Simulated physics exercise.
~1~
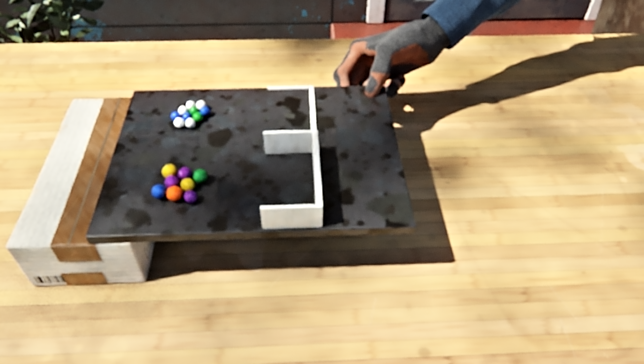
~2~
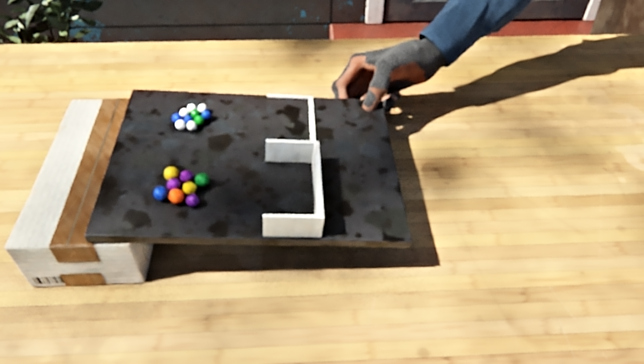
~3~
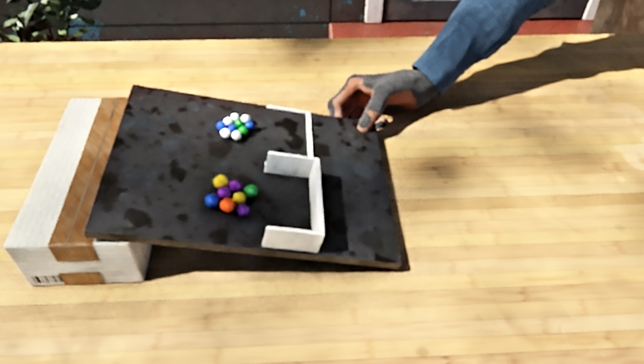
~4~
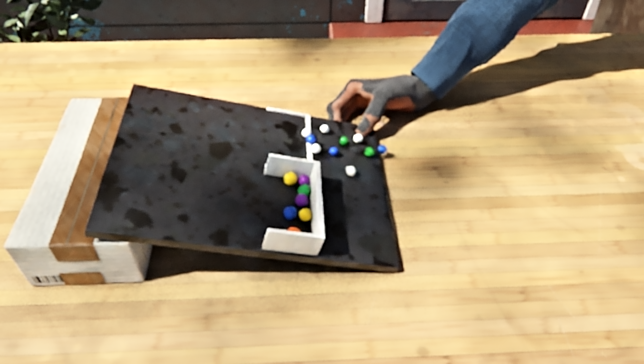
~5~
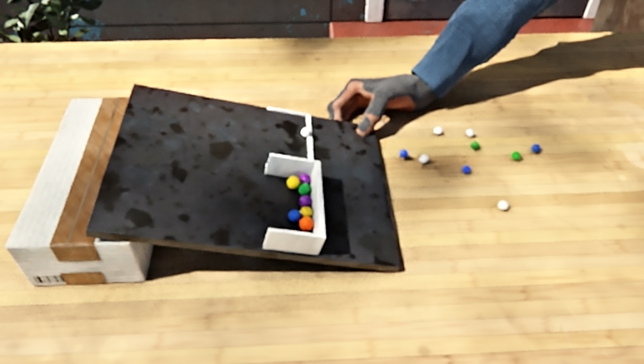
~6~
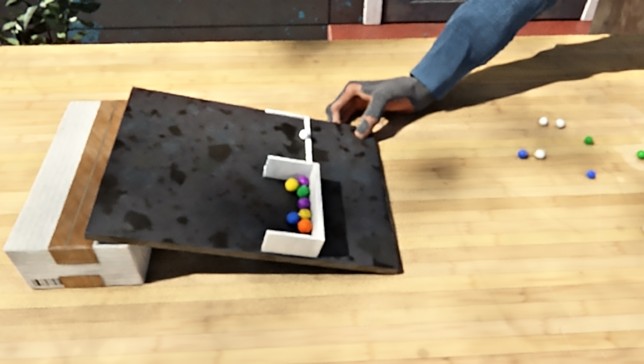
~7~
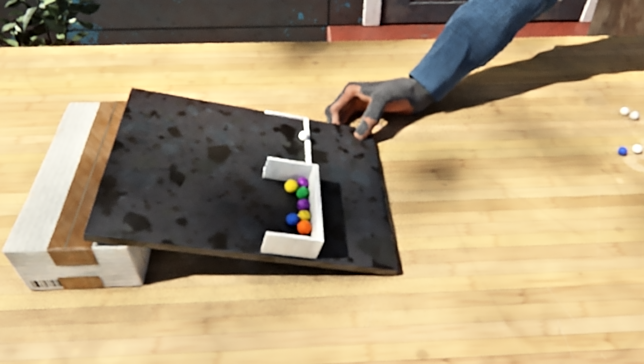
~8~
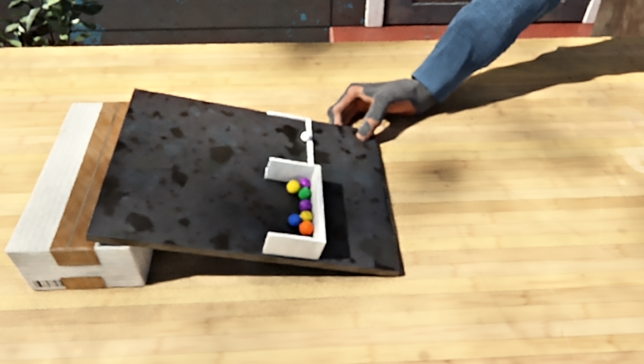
Coloured balls rolling right as a gloved hand lowers a board, the front group caught, all but one back ball escaping.
